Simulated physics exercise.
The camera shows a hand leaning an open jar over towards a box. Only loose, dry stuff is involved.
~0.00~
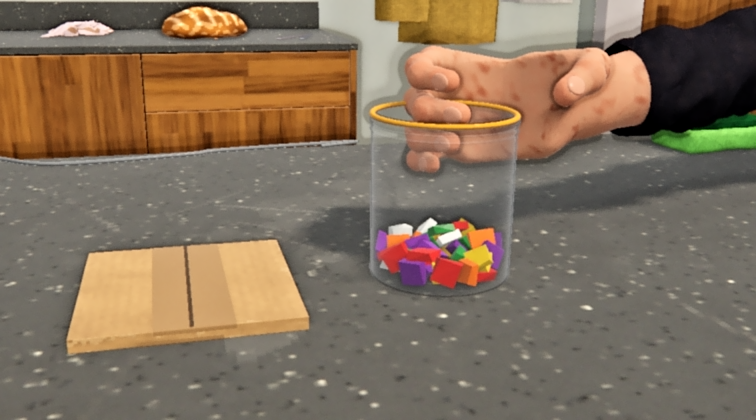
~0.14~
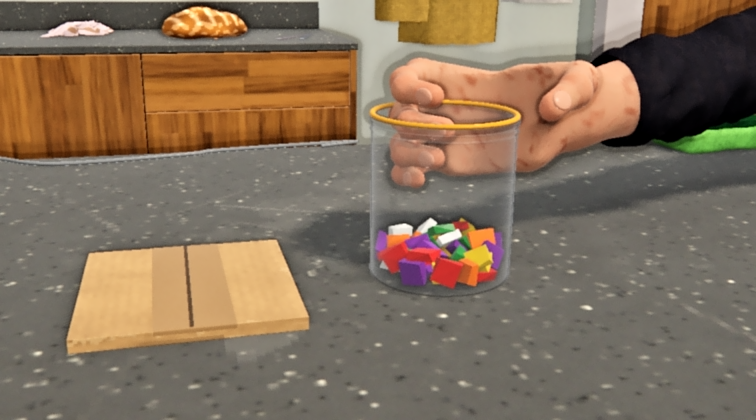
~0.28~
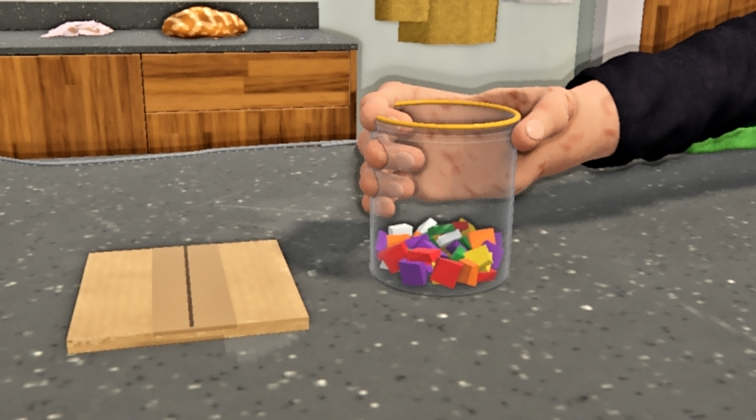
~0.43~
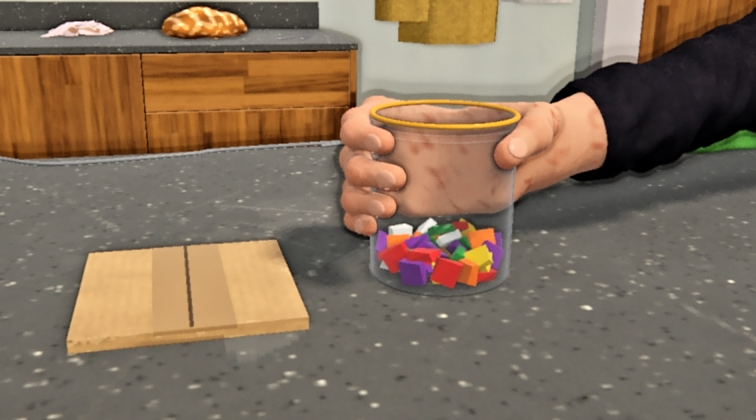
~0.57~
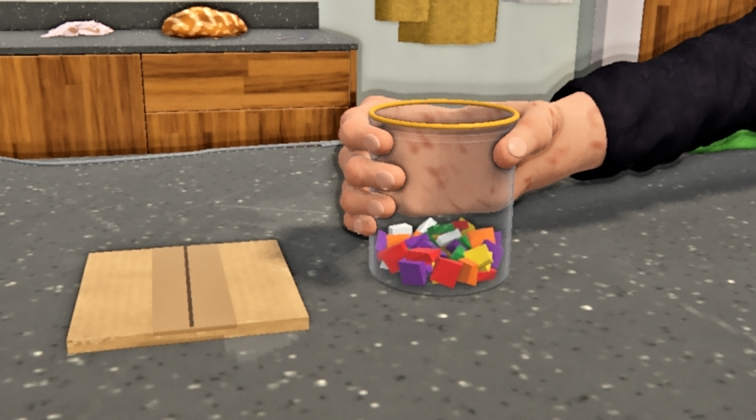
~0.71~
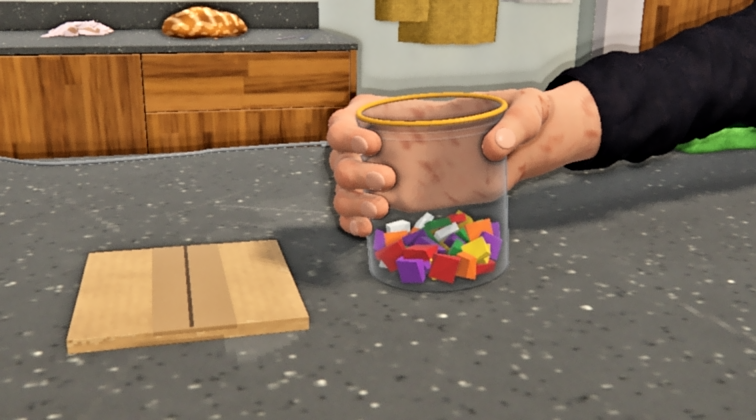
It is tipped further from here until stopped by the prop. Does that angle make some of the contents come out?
Nothing drops.
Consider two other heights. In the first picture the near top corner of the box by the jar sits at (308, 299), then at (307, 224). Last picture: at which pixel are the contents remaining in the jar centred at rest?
The first gives (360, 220) and the second gives (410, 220).
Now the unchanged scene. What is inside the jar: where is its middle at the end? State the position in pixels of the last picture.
I'd say it's around (351, 240) in the last frame.
After 1.10 s, the jar leans 25°; everything is still inside.
After 1.59 s, the jar leans 51°; everything is still inside.
After 2.11 s, the jar leans 78°; everything is still inside.
In the end (2.8 s), the jar rests on the box at 81°; everything is still inside.
